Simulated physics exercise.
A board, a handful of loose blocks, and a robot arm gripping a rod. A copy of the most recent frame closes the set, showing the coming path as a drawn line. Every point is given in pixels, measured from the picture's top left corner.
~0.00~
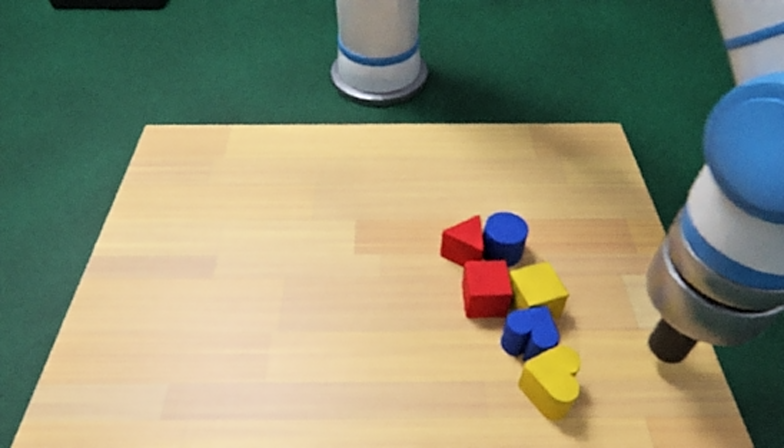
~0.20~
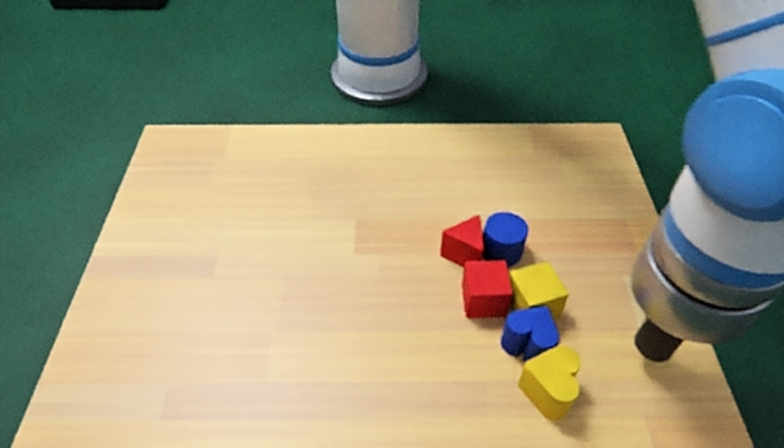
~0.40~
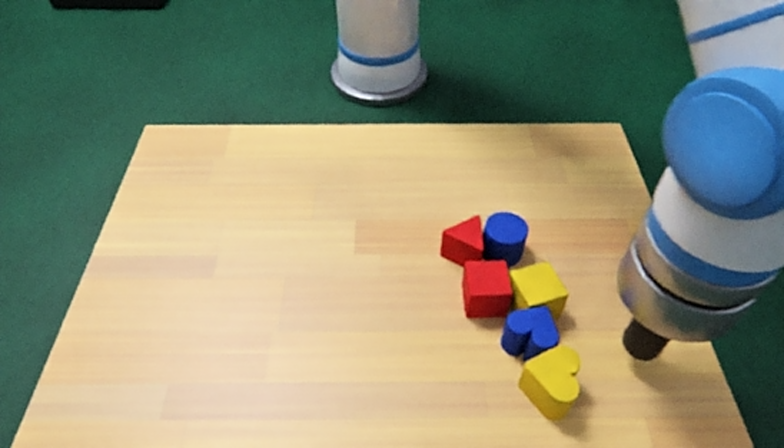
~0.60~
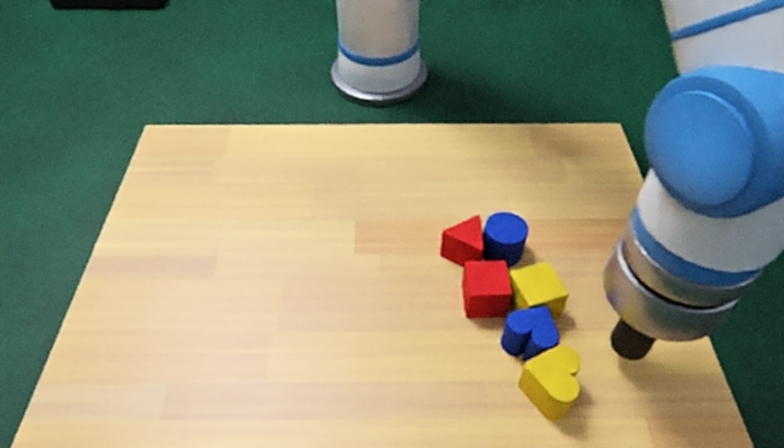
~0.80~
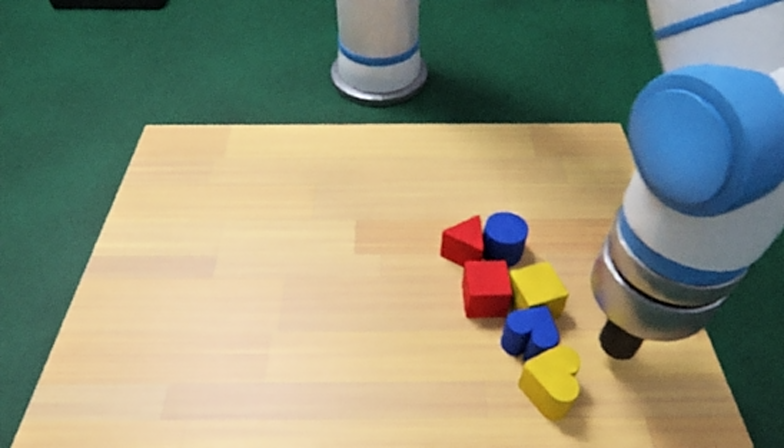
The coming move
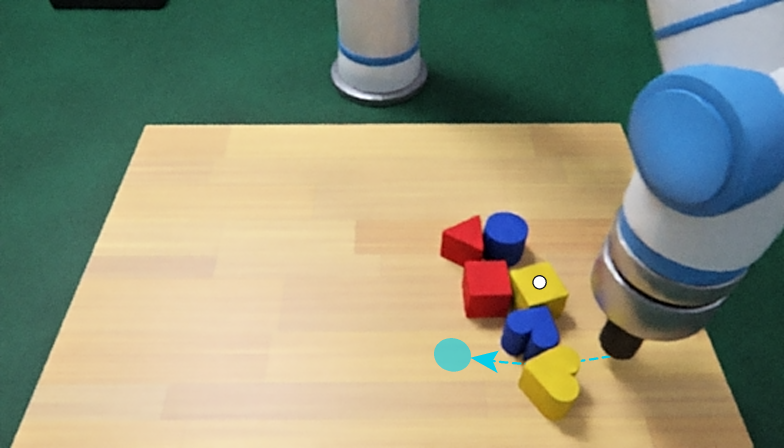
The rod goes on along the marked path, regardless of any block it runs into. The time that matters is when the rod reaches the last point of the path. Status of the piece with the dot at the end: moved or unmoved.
By the last moment of the path, the piece with the dot has stayed put.
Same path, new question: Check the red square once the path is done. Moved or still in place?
Moved off its spot.
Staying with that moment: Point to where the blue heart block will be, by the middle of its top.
The centre of its top will be at (462, 299).
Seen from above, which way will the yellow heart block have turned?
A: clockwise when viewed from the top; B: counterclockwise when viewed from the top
B (counterclockwise when viewed from the top)
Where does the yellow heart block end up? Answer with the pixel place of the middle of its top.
At the end it should sit near (532, 387).
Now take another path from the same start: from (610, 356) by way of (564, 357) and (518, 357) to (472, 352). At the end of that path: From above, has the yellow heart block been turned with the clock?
I believe not.
Path on the board, from (610, 356) through (559, 363) and (506, 362) to (453, 355); the dot is on the yellow square.
What follows on the original path. One third of the way, rod at (565, 350); blue heart block at (527, 323), turned 10° clockwise; yellow heart block at (547, 379), turned 20° anticlockwise.
Two thirds of the way, rod at (509, 350); red square at (485, 270); blue heart block at (487, 311), turned 75° clockwise; yellow heart block at (532, 387), turned 65° anticlockwise.
At the end, rod at (455, 342); red square at (482, 265), turned 20° clockwise; blue heart block at (462, 299), turned 110° clockwise; yellow square in place; yellow heart block at (532, 387), turned 65° anticlockwise.
